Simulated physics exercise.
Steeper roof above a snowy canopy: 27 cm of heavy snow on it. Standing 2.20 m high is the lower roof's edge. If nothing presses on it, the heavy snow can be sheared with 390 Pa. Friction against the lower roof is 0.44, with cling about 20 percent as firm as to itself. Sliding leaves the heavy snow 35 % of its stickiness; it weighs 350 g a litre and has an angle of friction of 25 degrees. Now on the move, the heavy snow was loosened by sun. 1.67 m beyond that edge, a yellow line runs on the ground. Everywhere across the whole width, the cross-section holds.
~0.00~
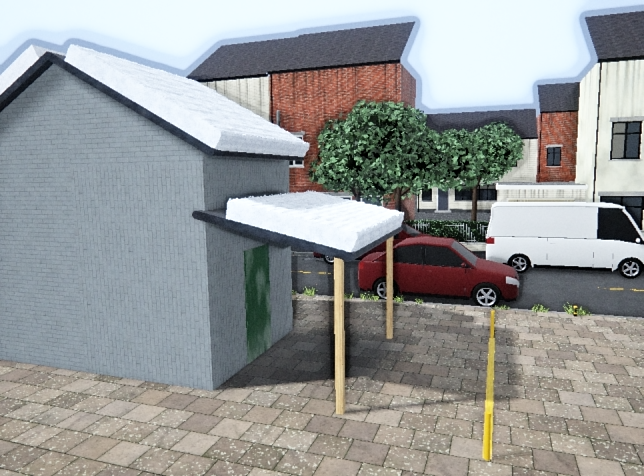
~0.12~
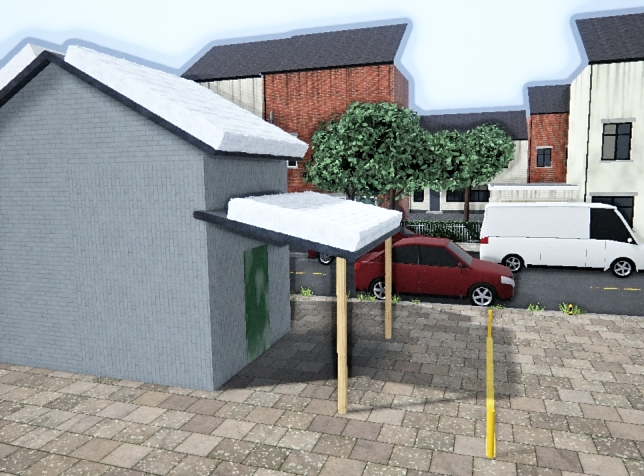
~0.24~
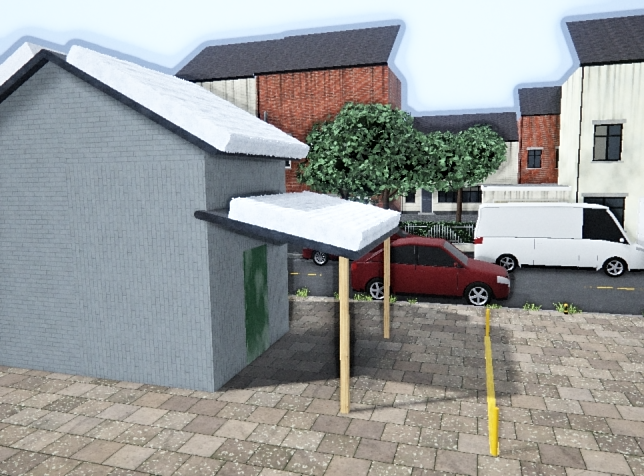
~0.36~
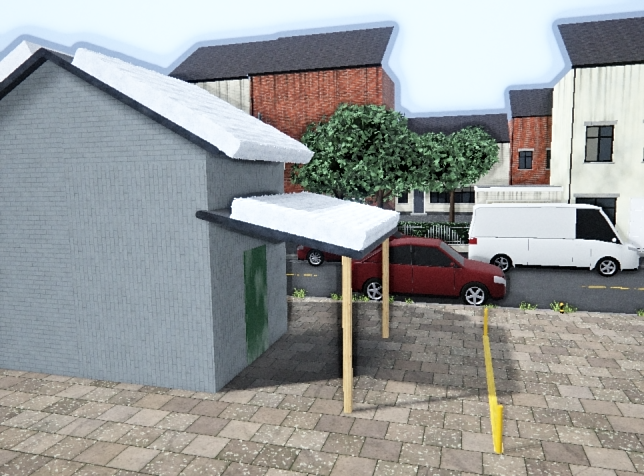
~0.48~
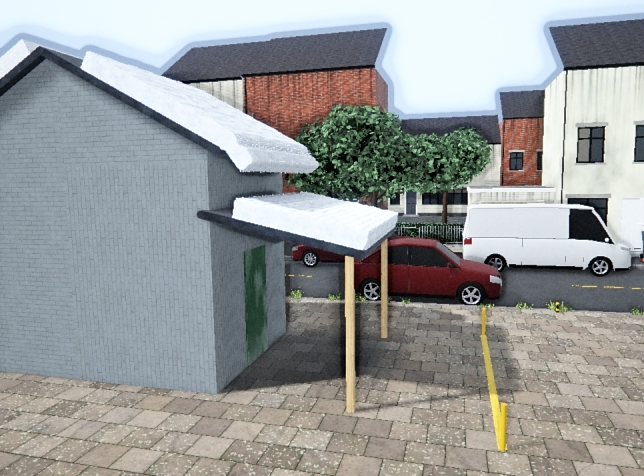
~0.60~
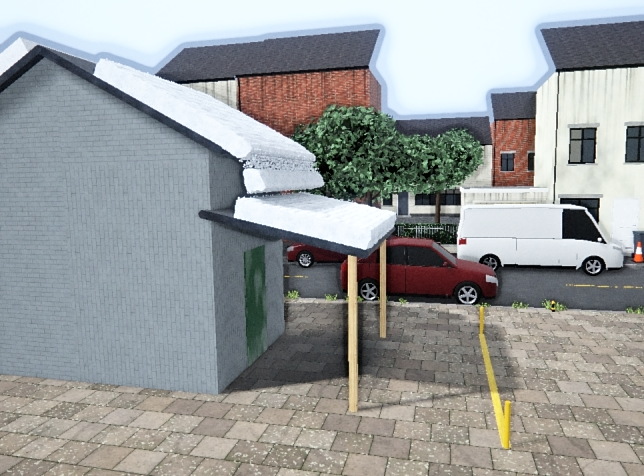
Thick snow sliding down the upper roof of a grey brick building, overhanging its edge and cracking above a snowy canopy.
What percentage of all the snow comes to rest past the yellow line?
About 31 %.
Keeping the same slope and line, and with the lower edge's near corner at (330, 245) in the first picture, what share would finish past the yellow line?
That would be roughly 35 percent.
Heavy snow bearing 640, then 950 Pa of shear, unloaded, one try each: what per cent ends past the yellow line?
The two runs give near 20 % and near 8 % respectively.
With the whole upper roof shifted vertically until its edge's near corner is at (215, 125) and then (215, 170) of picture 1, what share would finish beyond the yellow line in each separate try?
First try 40 %, second try 16 %.
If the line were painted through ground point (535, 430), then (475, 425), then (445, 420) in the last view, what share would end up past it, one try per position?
In order, some 25, 40 and 45 percent would end past it.
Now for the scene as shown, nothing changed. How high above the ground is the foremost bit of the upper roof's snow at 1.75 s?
Close to 1.0 metres, I reckon.
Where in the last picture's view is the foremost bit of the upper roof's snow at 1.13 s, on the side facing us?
Pixel: Approx. (344, 219).
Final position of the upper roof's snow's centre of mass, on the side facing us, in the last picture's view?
That point lands roughly at (474, 364).
After 1.13 s, none is below the lower edge and 0 % is past the line.
After 1.75 s, 19 % is below the lower edge and 0 % is past the line.
After 2.38 s, 61 % is below the lower edge and 25 % is past the line.
After 3.00 s, 63 % is below the lower edge and 31 % is past the line.
After 3.30 s, 63 % is below the lower edge and 31 % is past the line.
